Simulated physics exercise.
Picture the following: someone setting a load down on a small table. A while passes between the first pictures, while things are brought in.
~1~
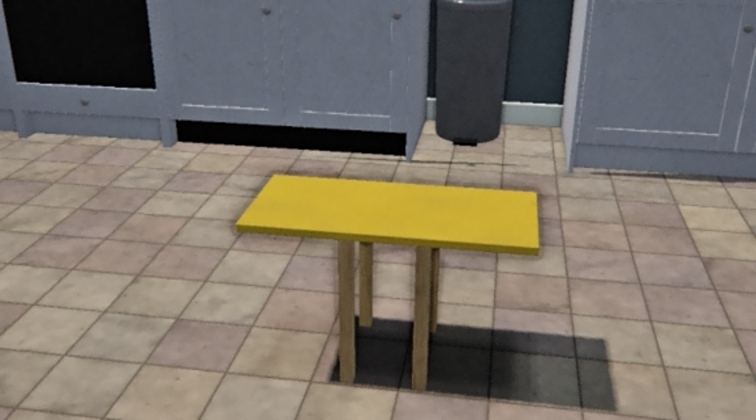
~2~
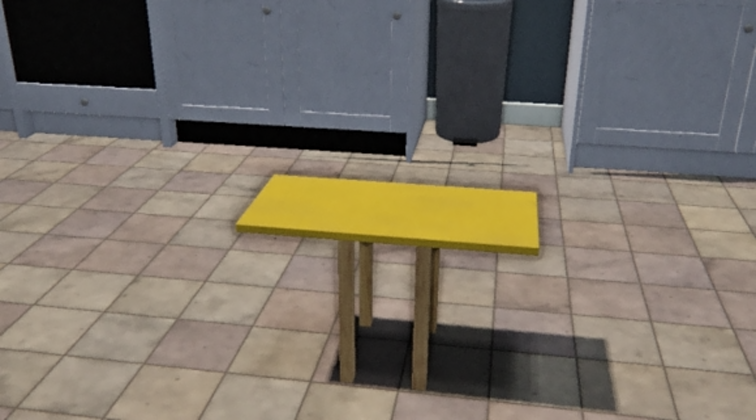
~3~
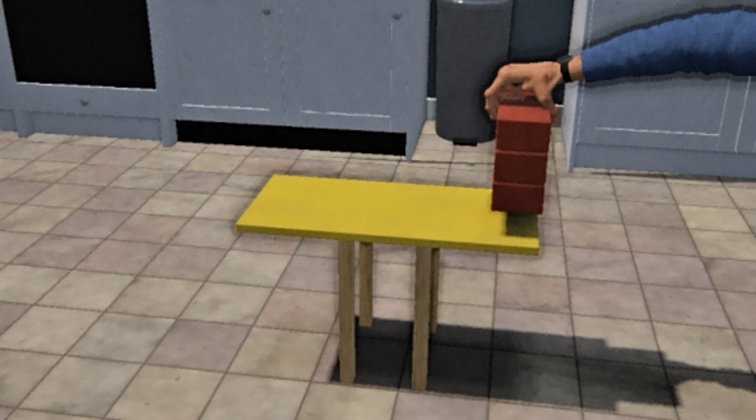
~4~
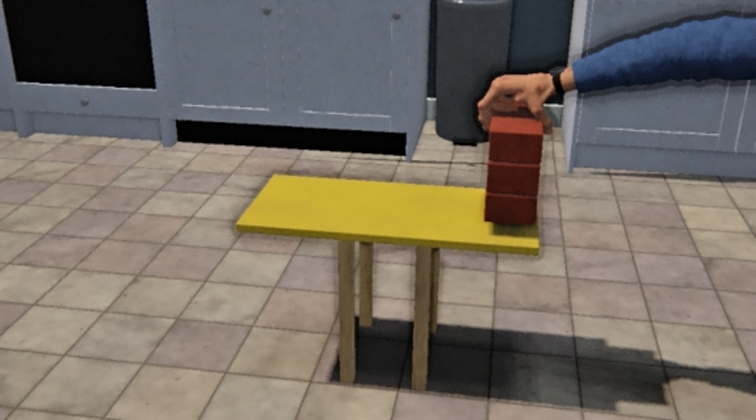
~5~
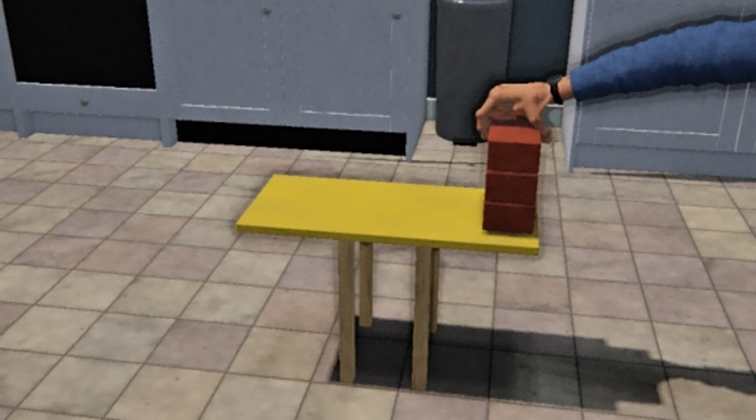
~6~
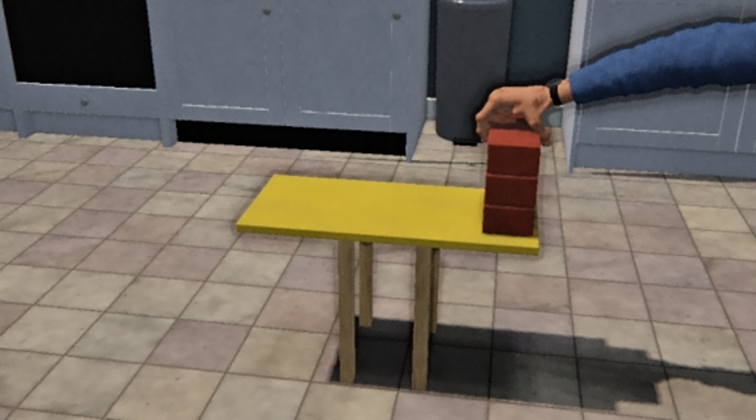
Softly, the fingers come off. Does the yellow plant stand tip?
It's going to prove unstable left like that.
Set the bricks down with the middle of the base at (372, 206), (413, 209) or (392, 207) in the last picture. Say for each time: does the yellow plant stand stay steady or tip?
Try by try: It stays upright, then stays upright, then stays upright.
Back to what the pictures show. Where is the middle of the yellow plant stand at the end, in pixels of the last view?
Its middle settles near (559, 265) in the last picture.
Then, 0.46 s past the last view, yellow plant stand leaning 28° off how it started near (468, 216).
Finally, the yellow plant stand goes over, near (559, 265).
